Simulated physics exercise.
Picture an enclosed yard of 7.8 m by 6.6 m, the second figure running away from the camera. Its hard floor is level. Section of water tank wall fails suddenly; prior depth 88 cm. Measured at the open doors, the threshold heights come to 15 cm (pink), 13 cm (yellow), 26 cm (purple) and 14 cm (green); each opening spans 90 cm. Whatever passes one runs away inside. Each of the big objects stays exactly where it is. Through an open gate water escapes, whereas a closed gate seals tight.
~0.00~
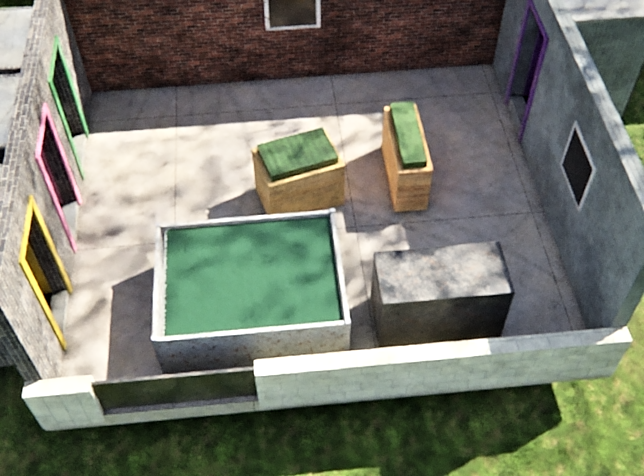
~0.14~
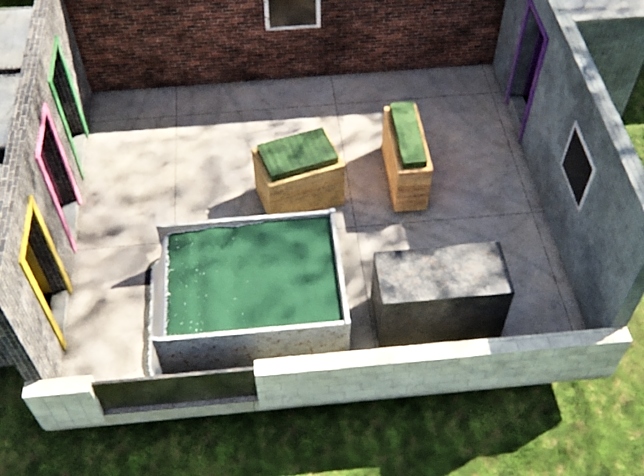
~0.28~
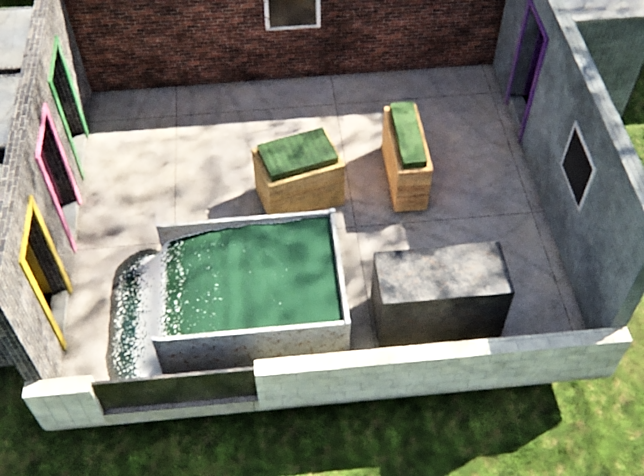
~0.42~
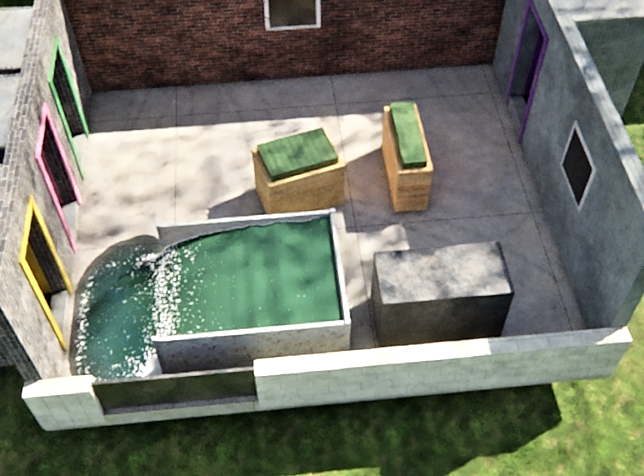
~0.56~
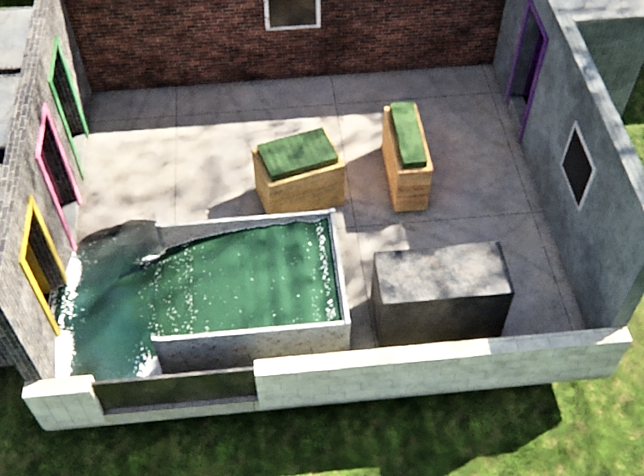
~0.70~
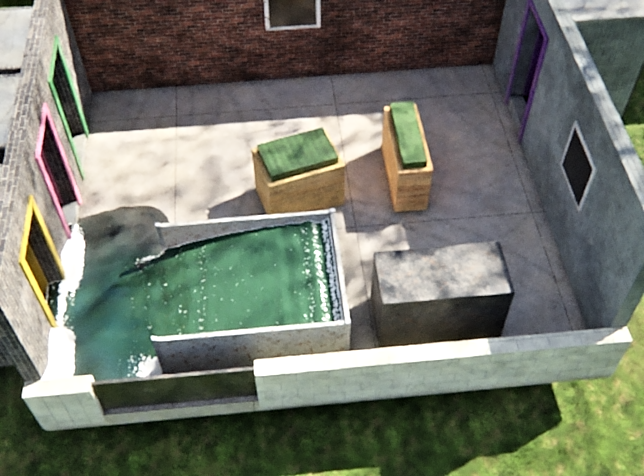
Green water bursts from the tank's left side and spreads across the floor to the yellow-framed doorway.
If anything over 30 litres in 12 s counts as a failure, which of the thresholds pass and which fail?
The pink door fails. The yellow door fails. The purple door passes. The green door passes.
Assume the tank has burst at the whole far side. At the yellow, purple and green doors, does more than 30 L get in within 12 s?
Then: Yellow under, purple not over, green above.
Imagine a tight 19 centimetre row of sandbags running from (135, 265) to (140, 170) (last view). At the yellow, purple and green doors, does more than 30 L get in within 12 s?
Then: Yellow over, purple not over, green below.
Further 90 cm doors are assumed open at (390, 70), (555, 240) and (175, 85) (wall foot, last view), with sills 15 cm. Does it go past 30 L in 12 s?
In that order: Short of it, short of it, beyond it.
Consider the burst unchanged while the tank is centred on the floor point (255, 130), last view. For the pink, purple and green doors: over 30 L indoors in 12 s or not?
Lab note: Vs limit, pink door limit broken; purple door limit held; green door limit broken.
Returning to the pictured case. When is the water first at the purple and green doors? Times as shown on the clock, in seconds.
Arrival: Purple 5.5 s, green 1.2 s.
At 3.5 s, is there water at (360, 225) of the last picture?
Untouched.
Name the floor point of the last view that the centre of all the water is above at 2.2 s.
It lies at roughly (167, 302) in pixels.
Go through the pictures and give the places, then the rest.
In the first picture, still water, 88 cm deep, in the water tank at (249, 275).
In the second picture, water pours out at (165, 302) and has run 1.1 m, to a hidden place; typically 7 cm deep outside, 88 cm at the water tank's back.
In the third picture, water pours out at (166, 305) and has run 1.3 m, to a hidden place; typically 15 cm deep outside, 88 cm at the water tank's back.
In the fourth picture, the front is at a hidden place, 1.7 m from the gap at (166, 307); 3.4 m2 of floor is under water; 88 cm left at the back of the water tank.
In the fifth picture, water pours out at (166, 307) and has run 2.1 m, to (75, 250); typically 14 cm deep outside, 82 cm at the water tank's back.
In the sixth picture, the front is at (78, 224), 2.5 m from the gap at (166, 308); 5.2 m2 of floor is under water; 74 cm left at the back of the water tank.
After 1.4 s water covers 15 % of the floor and is deepest (62 cm) near (80, 317); pink door 24 cm at the sill, 5 L in, yellow door 60 cm at the sill, 322 L in, purple door not reached, green door 6 cm at the sill, 0 L in.
After 2.2 s water covers 25 % of the floor and is deepest (52 cm) near (59, 404); pink door 24 cm at the sill, 27 L in, yellow door 51 cm at the sill, 675 L in, purple door not reached, green door 9 cm at the sill, 0 L in.
After 3.5 s water covers 45 % of the floor and is deepest (32 cm) near (111, 95); pink door 18 cm at the sill, 52 L in, yellow door 30 cm at the sill, 959 L in, purple door not reached, green door 10 cm at the sill, 0 L in.
After 7.0 s water covers 85 % of the floor and is deepest (20 cm) near (509, 125); pink door 8 cm at the sill, 57 L in, yellow door 12 cm at the sill, 1042 L in, purple door 18 cm at the sill, 0 L in, green door 8 cm at the sill, 0 L in.
After 12.0 s water covers 100 % of the floor and is deepest (16 cm) near (589, 354); pink door 6 cm at the sill, 57 L in, yellow door 9 cm at the sill, 1047 L in, purple door 9 cm at the sill, 0 L in, green door 6 cm at the sill, 0 L in.
